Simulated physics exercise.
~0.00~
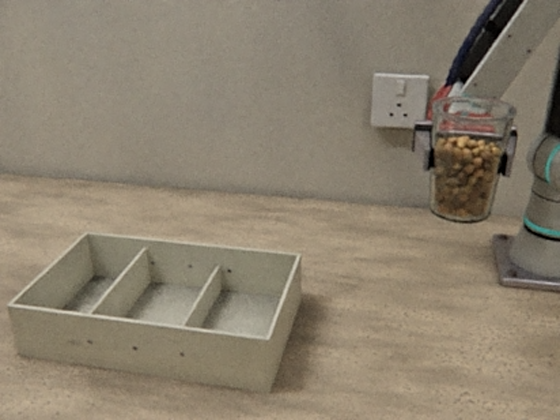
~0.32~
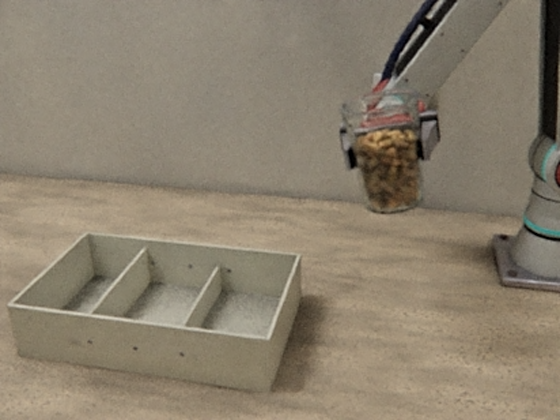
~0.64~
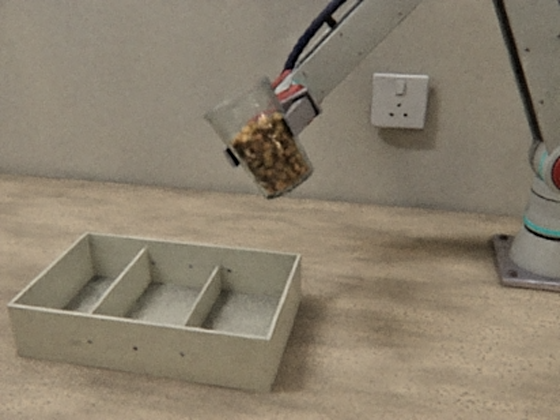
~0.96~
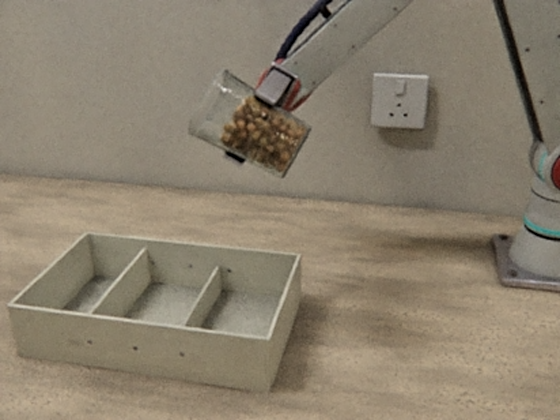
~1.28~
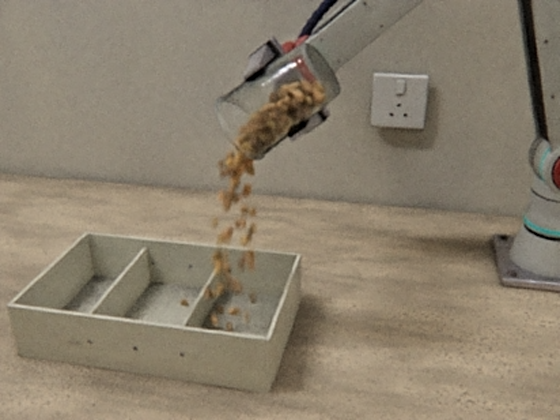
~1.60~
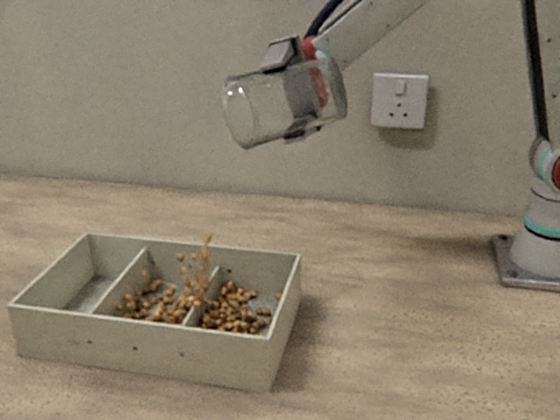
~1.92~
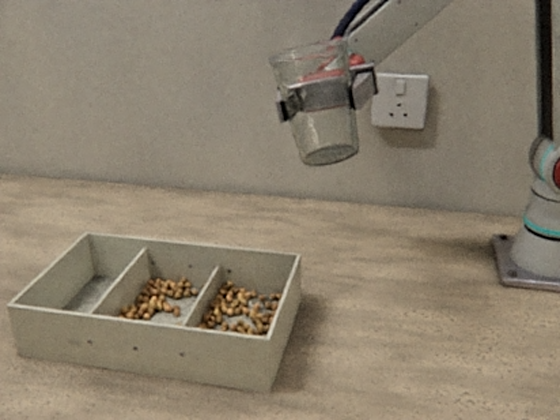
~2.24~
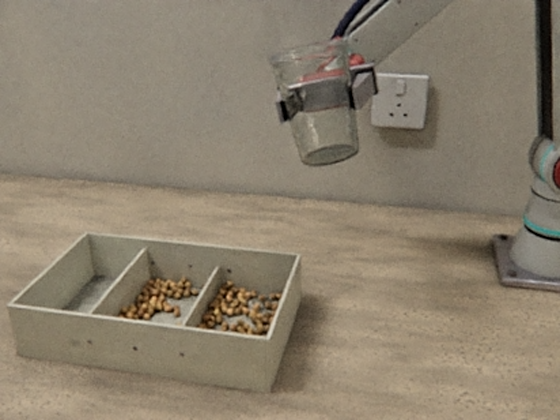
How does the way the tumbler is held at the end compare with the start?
At the start the tumbler was held upright, but at the end it was leaning slightly in the robot's grip.
